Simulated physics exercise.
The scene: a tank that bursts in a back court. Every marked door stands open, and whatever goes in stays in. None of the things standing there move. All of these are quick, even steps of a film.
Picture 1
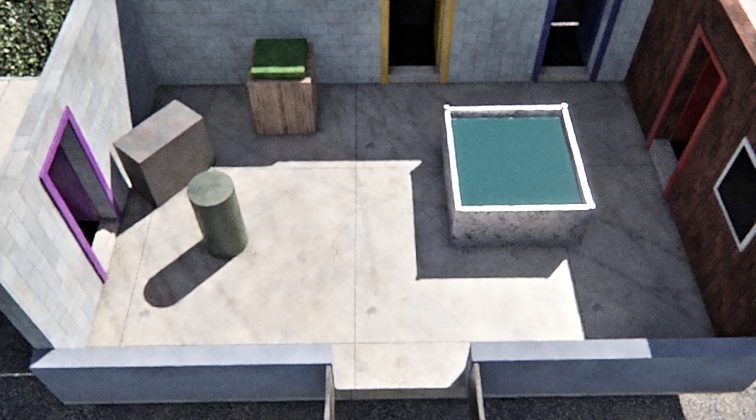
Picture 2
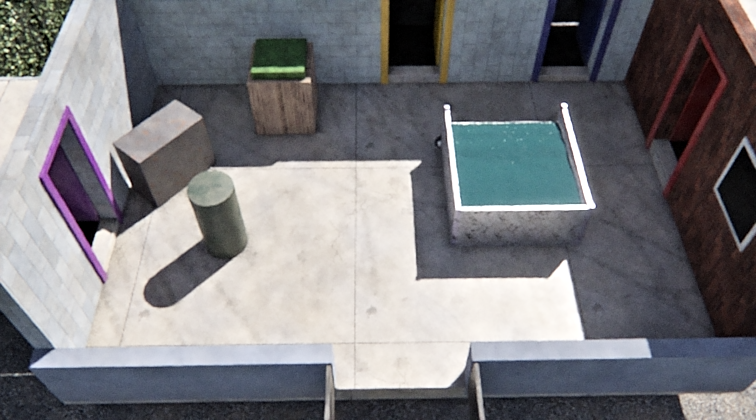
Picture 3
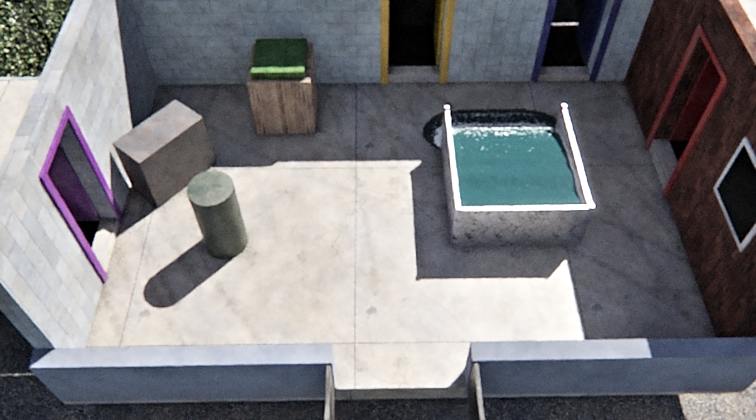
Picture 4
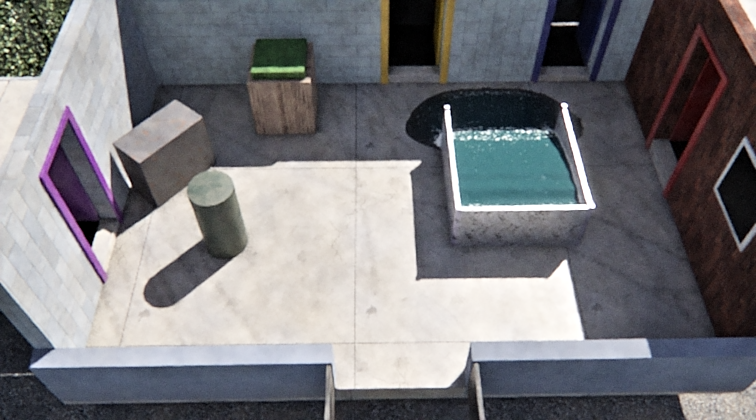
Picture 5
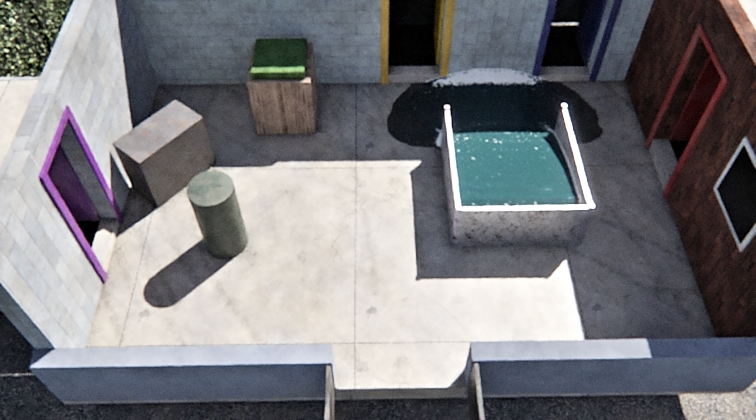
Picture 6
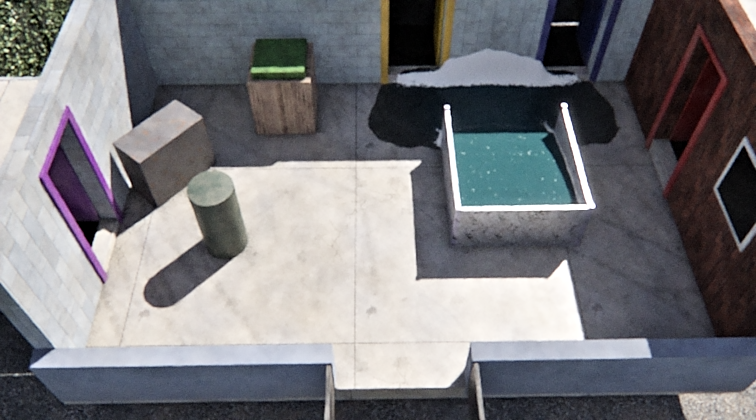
The clip opens on a walled court with a green cylinder, blocks and a white-rimmed tank of still teal water. The tank's far side gives way and water pours out behind it, spreading in a dark pool across the floor, then surging with white foam against the back wall between the yellow and blue doorways.
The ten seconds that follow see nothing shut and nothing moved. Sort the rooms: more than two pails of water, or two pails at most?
Blue door - more than two pails; red door - two pails at most; yellow door - more than two pails; purple door - two pails at most.
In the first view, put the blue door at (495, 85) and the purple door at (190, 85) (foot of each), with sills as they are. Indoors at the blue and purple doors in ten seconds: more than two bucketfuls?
Check: Blue one comes out above / purple one comes out below.
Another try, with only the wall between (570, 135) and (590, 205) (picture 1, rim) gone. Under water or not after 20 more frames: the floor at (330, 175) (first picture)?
Still dry.
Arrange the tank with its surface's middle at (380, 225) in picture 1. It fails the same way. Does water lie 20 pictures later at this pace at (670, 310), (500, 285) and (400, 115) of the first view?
Spot one is not touched, spot two is not touched, spot three is touched.
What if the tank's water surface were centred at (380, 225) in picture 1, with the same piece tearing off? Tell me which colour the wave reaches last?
Answer: The purple one.
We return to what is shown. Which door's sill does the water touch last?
Answer - the one in purple.
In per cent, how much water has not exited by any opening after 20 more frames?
That comes to around 92 in a hundred.
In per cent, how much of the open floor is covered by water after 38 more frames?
Near 90 in a hundred.
A moment on, water covers 15 % of the floor; the blue door over two buckets in, the red door not reached, the yellow door over two buckets in, the purple door not reached.
Next, water covers 25 % of the floor; the blue door over two buckets in, the red door wet at the sill, nothing in, the yellow door over two buckets in, the purple door not reached.
Then, water covers 60 % of the floor; the blue door far over two buckets in, the red door wet at the sill, nothing in, the yellow door far over two buckets in, the purple door not reached.
Later, water covers 90 % of the floor; the blue door far over two buckets in, the red door wet at the sill, nothing in, the yellow door far over two buckets in, the purple door wet at the sill, nothing in.
In the end, water covers 95 % of the floor; the blue door far over two buckets in, the red door wet at the sill, nothing in, the yellow door far over two buckets in, the purple door wet at the sill, nothing in.
